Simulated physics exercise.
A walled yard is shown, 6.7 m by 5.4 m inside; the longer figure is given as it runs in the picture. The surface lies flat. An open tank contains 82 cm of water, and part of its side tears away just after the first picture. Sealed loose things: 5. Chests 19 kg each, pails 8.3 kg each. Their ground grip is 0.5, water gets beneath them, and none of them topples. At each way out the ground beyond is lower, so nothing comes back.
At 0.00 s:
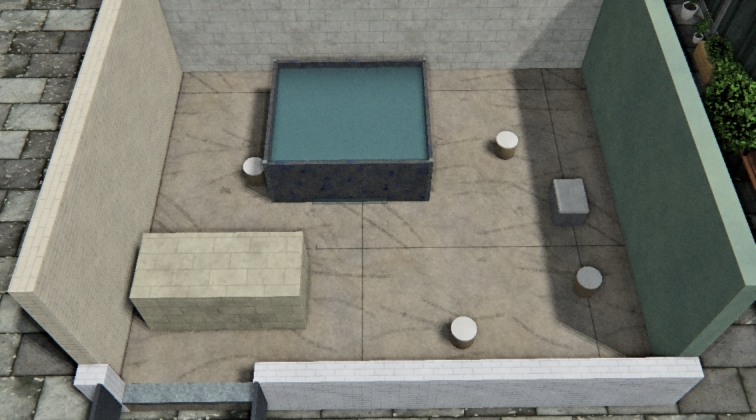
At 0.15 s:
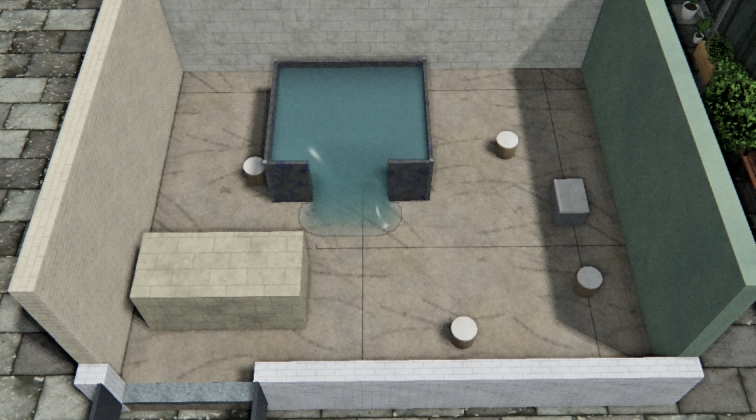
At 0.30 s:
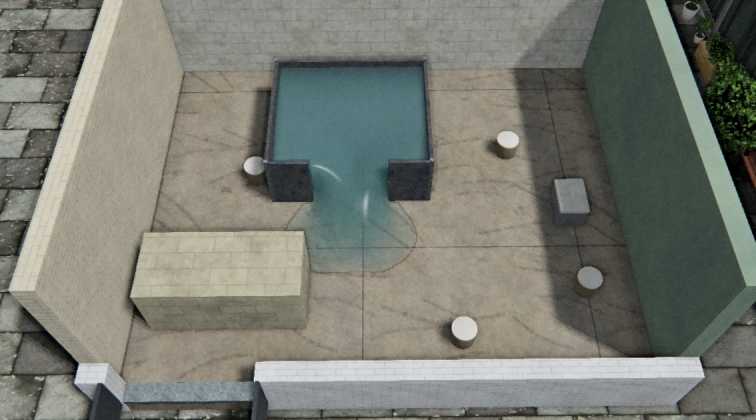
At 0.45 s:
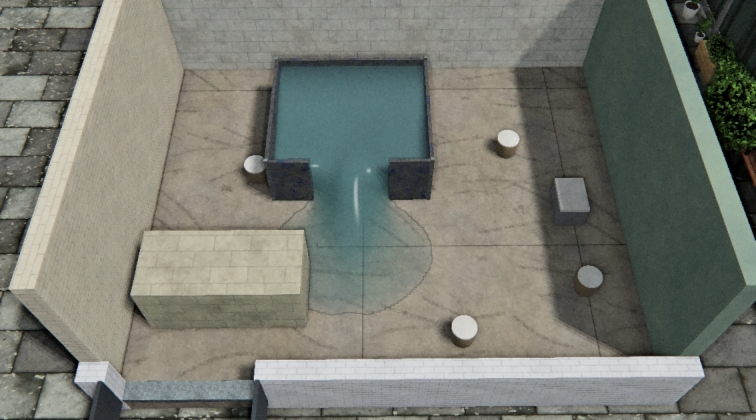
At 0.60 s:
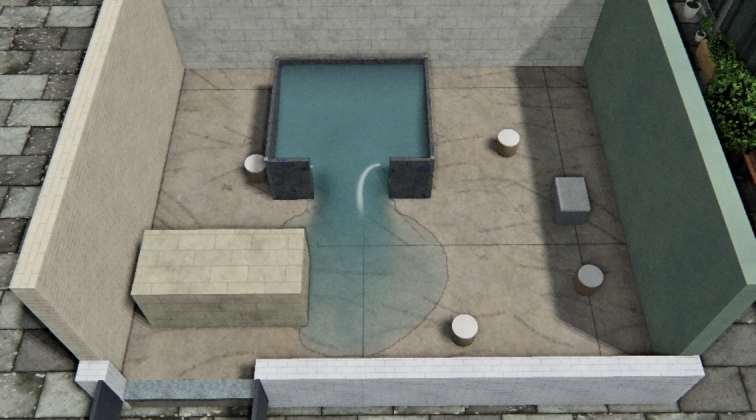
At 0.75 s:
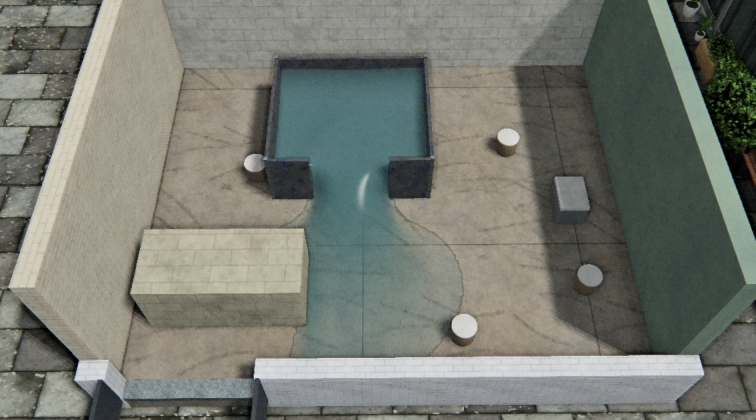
Water pouring through a gap in a dark tank's front side, spreading across a walled yard floor past a pale block.
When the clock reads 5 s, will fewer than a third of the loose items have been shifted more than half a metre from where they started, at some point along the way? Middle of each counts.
Share: Middle third.
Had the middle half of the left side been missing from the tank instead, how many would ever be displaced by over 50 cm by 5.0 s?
Result: 1 of them.
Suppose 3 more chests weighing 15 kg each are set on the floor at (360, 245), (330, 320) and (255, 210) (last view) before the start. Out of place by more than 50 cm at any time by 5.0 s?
Going through them in turn, I'd say beyond, beyond and not that far.
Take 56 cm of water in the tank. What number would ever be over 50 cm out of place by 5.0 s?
The count would be 2.
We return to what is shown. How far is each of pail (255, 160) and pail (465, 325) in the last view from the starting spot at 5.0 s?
In turn: 0 cm, 450 cm.
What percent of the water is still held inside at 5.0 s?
92 % or so.
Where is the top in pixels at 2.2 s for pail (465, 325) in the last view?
Look for it near (621, 325).
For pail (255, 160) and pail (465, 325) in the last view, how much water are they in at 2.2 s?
Depth approx. 0 cm / 10 cm.
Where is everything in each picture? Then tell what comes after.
A chest at (571, 195), on the bottom; a pail at (590, 277) rests on the ground; water covers 4.2 m2; 0 of 5 have shifted, in the first frame.
A chest at (572, 195), on the bottom; a pail at (590, 277), on the bottom; 4.9 m2 under water; 0 of 5 have shifted, in the second frame.
A chest at (572, 195), on the bottom; a pail at (590, 277) rests on the ground; water covers 5.9 m2; 0 of 5 have shifted, in the third frame.
A chest at (572, 194), on the bottom; a pail at (590, 276) rests on the ground; water covers 7.1 m2; 0 of 5 have shifted, in the fourth frame.
A chest at (573, 193) rests on the ground; a pail at (591, 275), on the bottom; water covers 8.3 m2; 0 of 5 have shifted, in the fifth frame.
A chest at (572, 192) rests on the ground; a pail at (590, 275), on the bottom; water covers 9.4 m2; 0 of 5 have shifted, in the sixth frame.
After 1.1 s 0 of 5 are over 50 cm from their spots; 0 afloat.
After 2.2 s 1 of 5 are over 50 cm from their spots; 0 afloat.
After 3.5 s 2 of 5 are over 50 cm from their spots; 2 afloat.
After 5.0 s 3 of 5 are over 50 cm from their spots, and 3 have been at some point; 0 afloat.
